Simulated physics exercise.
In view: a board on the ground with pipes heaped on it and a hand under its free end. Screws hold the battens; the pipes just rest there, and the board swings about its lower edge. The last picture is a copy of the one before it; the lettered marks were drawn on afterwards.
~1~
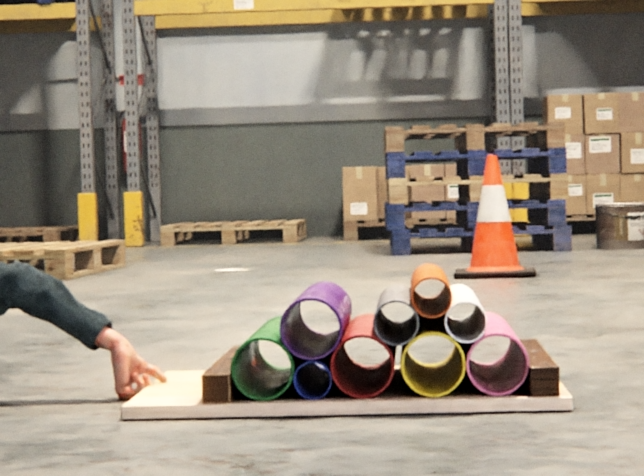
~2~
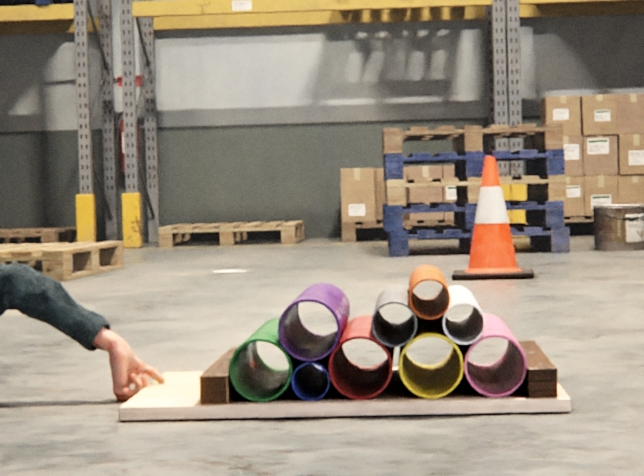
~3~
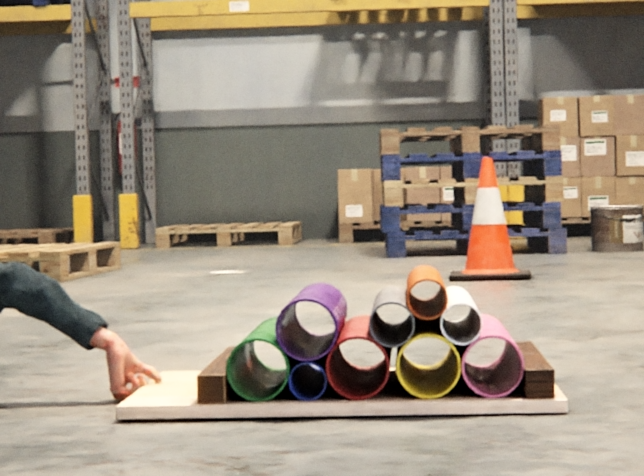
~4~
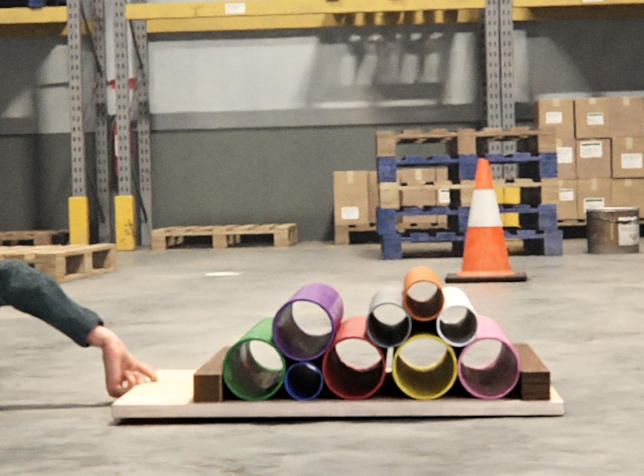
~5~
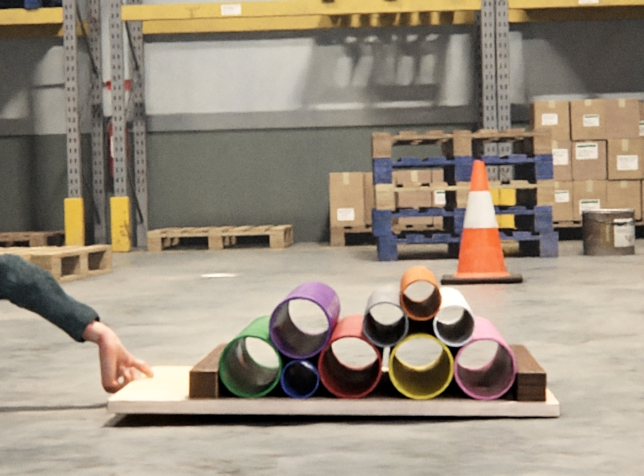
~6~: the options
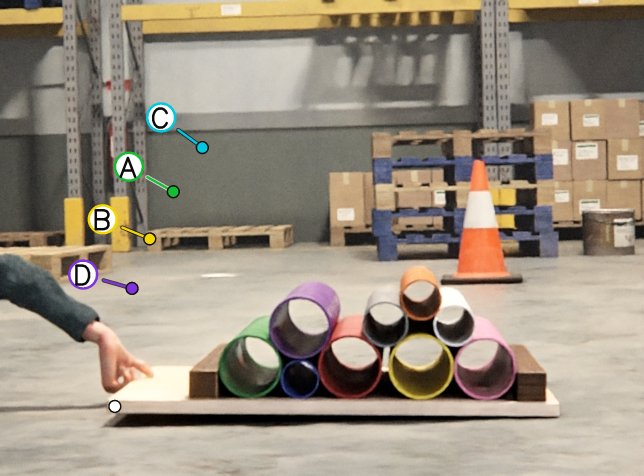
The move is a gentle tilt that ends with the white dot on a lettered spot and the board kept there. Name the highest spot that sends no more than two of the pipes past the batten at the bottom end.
The last mark within the limit is A.
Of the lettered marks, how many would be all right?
Three of the four.
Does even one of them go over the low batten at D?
No.
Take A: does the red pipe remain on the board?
Yes.
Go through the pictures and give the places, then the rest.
Purple pipe (311, 329); white pipe (466, 322); orange pipe (431, 298), in the first frame.
Orange pipe (430, 299); board (349, 377), in the second frame.
Board (346, 377); green pipe (258, 370); pink pipe (493, 366), in the third frame.
Board (341, 377); green pipe (254, 369); blue pipe (304, 381), in the fourth frame.
Board (338, 376); green pipe (250, 367); blue pipe (300, 379), in the fifth frame.
On the marked copy, A at (173, 191); B at (150, 239); C at (202, 148); D at (132, 288); the white dot at (115, 406).
With A. Early on, board at 18°.
Further on, board at 31°.
At the end, board at 31°, two over the low batten (white, orange).
As for the rest, B none over the low batten; C three over the low batten (grey, white, orange); D none over the low batten.
